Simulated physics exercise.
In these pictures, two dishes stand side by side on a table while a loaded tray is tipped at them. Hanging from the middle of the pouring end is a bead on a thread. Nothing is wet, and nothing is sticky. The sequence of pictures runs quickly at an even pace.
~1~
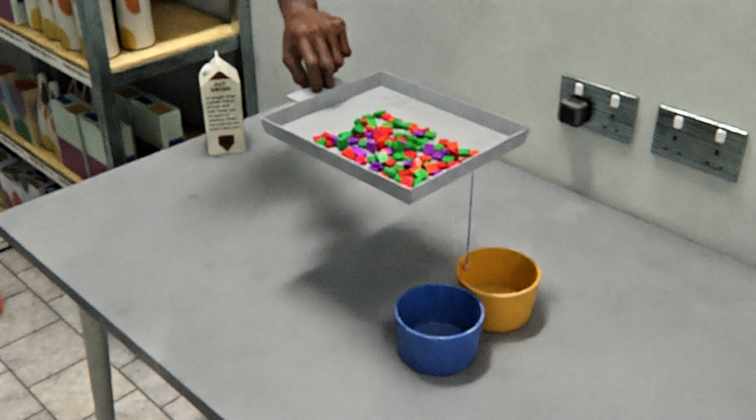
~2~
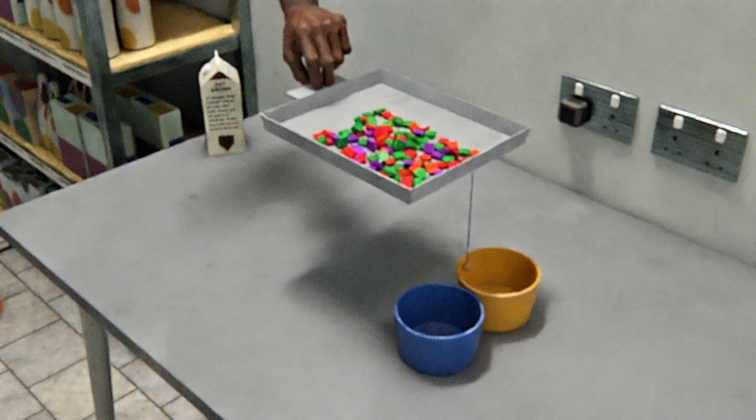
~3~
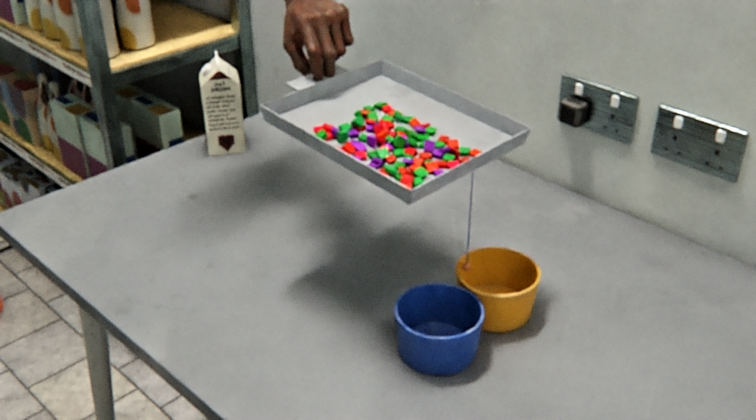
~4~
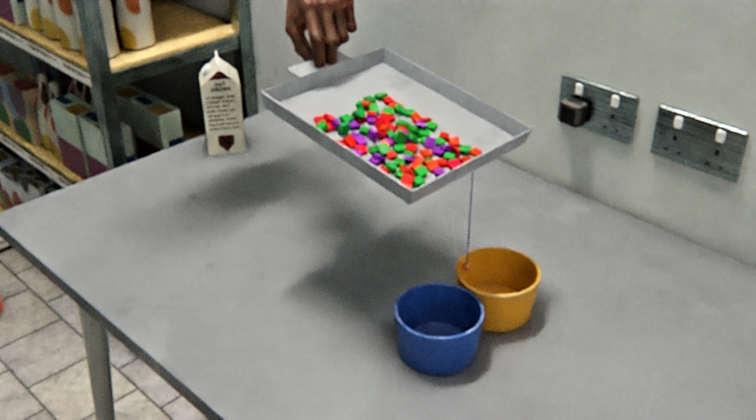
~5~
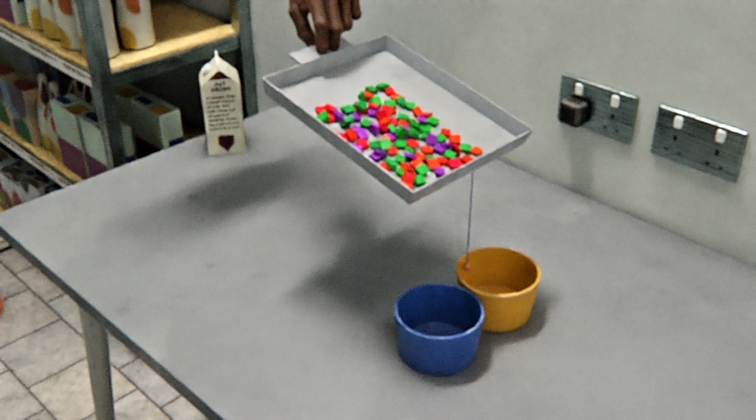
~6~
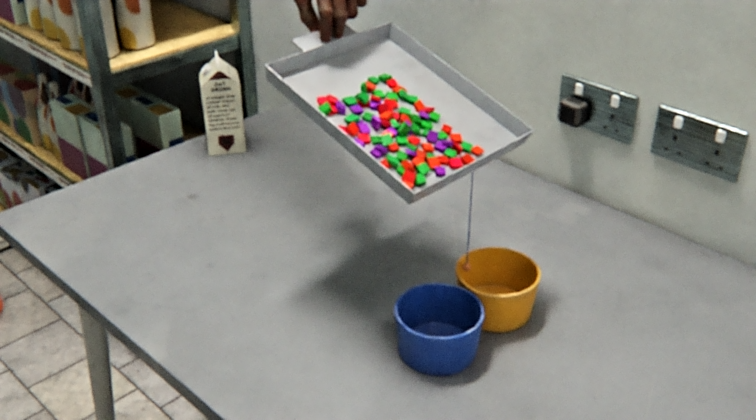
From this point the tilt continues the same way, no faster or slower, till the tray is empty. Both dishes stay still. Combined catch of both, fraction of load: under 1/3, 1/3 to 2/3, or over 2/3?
1/3 to 2/3.
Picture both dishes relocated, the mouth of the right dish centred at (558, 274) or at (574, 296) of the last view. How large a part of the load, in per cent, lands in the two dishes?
Roughly 70 per cent, then roughly 20 per cent.
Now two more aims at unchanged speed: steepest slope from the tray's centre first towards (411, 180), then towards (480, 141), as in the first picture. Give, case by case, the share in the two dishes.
60 % and 40 %, roughly.
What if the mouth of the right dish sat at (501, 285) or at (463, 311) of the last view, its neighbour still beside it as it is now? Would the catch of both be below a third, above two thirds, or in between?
To begin with: Over two thirds; after that: Between a third and two thirds.
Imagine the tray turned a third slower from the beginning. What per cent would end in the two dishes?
Roughly 60 percent.
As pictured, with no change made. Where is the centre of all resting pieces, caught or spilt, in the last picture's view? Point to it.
Once it all stops, the middle lies near (492, 335).
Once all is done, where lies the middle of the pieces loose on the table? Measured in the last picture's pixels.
Approximate centre, last frame: (524, 358).
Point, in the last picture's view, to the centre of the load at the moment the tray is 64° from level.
Roughly at (450, 152).
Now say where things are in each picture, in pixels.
The first picture shows corners of the pouring end at (410, 187) and (526, 127), level; middle of the load at (392, 146), mosaic tiles; left dish at (471, 346); right dish at (529, 304); bead on its thread at (467, 267).
The second picture shows corners of the pouring end at (410, 187) and (526, 127), level; middle of the load at (392, 145).
The third picture shows corners of the pouring end at (411, 188) and (527, 127), tipped barely, level across its low end; middle of the load at (393, 141).
The fourth picture shows corners of the pouring end at (412, 188) and (528, 128), tipped a little, level across its low end; middle of the load at (394, 136).
The fifth picture shows corners of the pouring end at (413, 189) and (529, 129), tipped a little, level across its low end; middle of the load at (395, 131).
The sixth picture shows corners of the pouring end at (414, 190) and (530, 129), tipped clearly, level across its low end; middle of the load at (397, 126); left dish at (471, 346); right dish at (529, 304).
Soon after the last picture, tray tipped steeply; nearly all on the tray; a stray few in the air.
A little later, tray tipped past a quarter turn; most on the tray; a stray few in the left dish; a stray few in the right dish; a small part outside both; a stray few in the air.
Later still, tray tipped past a quarter turn; about a quarter in the left dish; about a quarter in the right dish; about half outside both.
At rest, tray tipped past a quarter turn; about a quarter in the left dish; about a quarter in the right dish; about half outside both.
